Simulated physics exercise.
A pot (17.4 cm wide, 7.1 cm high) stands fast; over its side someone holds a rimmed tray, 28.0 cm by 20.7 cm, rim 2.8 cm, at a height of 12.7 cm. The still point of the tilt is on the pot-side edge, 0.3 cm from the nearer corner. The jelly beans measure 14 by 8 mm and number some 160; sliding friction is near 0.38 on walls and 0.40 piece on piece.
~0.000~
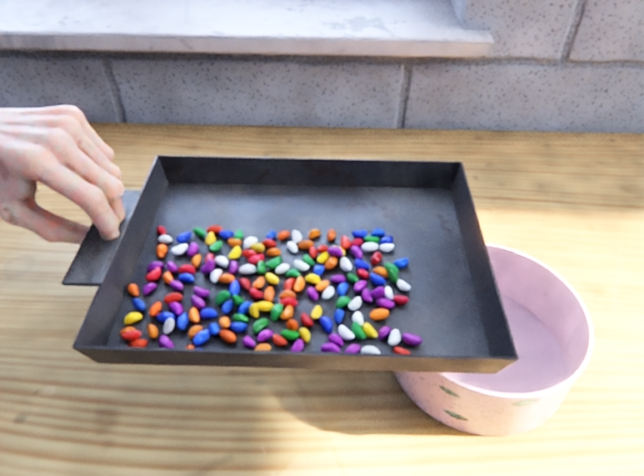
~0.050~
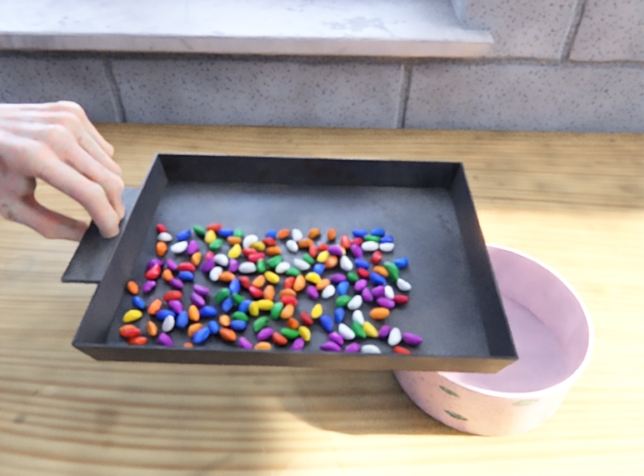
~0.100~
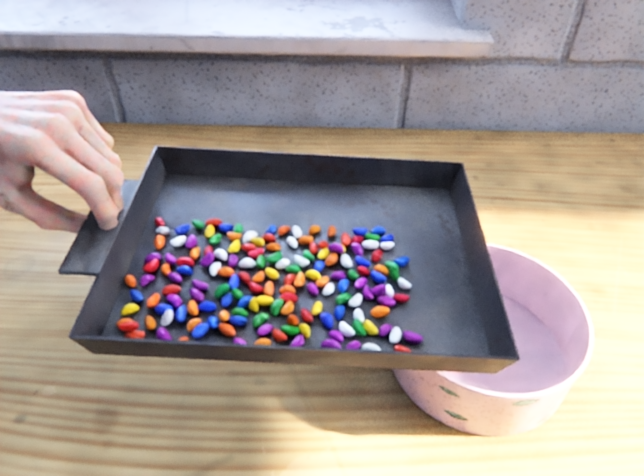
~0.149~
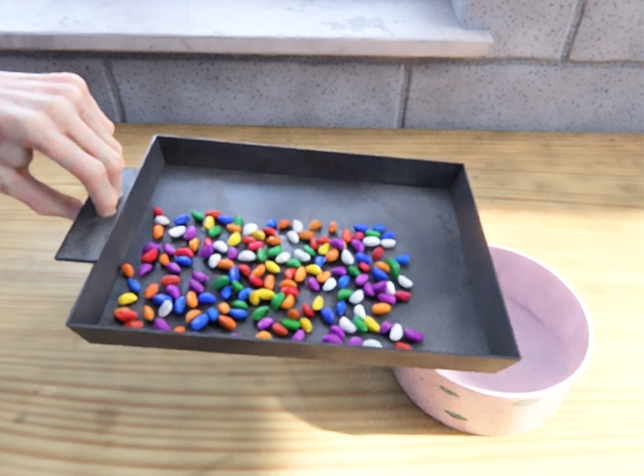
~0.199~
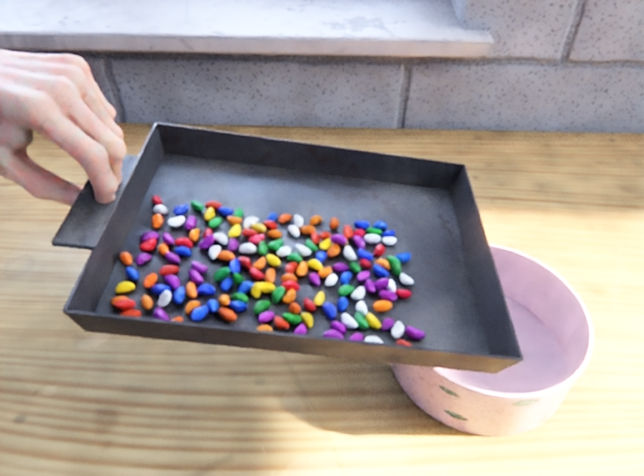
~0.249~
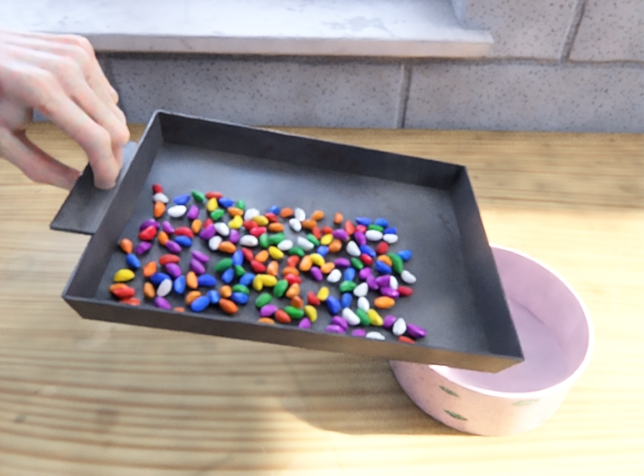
On a sunlit wooden counter before a grey block wall with a pale ledge, seen from slightly above by a still camera, a hand at the left grips the tab of a dark rimmed tray. Many small glossy jelly beans in mixed colours lie spread across it, with a round pink pot beneath its right edge. The hand lifts the tray's left side slightly, tilting it gently rightward, while the beans barely shift within it.
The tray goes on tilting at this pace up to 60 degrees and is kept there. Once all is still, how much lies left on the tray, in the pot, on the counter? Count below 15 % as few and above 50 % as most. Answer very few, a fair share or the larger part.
Tray the larger part, pot very few, counter very few.
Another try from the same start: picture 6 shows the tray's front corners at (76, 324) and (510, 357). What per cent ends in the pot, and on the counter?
Pot 0, counter 10.
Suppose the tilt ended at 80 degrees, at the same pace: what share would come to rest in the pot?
Then about 35 per cent.
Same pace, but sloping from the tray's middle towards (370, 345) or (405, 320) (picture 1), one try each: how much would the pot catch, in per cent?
About 0 and 0 per cent.
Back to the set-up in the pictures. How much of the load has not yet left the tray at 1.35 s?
About 90 per cent.
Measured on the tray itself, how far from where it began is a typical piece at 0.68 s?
Some 6 cm.
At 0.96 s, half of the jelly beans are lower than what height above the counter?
Roughly 14 cm.
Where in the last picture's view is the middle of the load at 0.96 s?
At about (468, 263).
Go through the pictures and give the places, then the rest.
Tray tilt 0 degrees, front corners at (87, 339) and (505, 350); middle of the pieces at (272, 279); pot at (491, 309), in the first picture.
Tray tilt 1 degrees, front corners at (86, 336) and (505, 350); middle of the pieces at (272, 278), in the second picture.
Tray tilt 2 degrees, front corners at (84, 329) and (507, 350); middle of the pieces at (272, 274), in the third picture.
Tray tilt 5 degrees, front corners at (81, 317) and (508, 350), lowest corner right back; middle of the pieces at (273, 268), in the fourth picture.
Tray tilt 8 degrees, front corners at (79, 303) and (510, 350), lowest corner right back; middle of the pieces at (274, 261), in the fifth picture.
Tray tilt 10 degrees, front corners at (78, 289) and (512, 350), lowest corner right back; middle of the pieces at (276, 254); pot at (491, 309). Its pace works out near 55 degrees a second, in the sixth picture.
After 0.68 s, tilt 34 degrees; the tray holds 100 %, the pot 0 %.
After 0.96 s, tilt 50 degrees; the tray holds 100 %, the pot 0 %.
Then, at 1.35 s, tilt 60 degrees; the tray holds 90 %, the pot 5 %.
By 2.1 s all is still; tray 90 %, pot 5 %, counter 5 %.
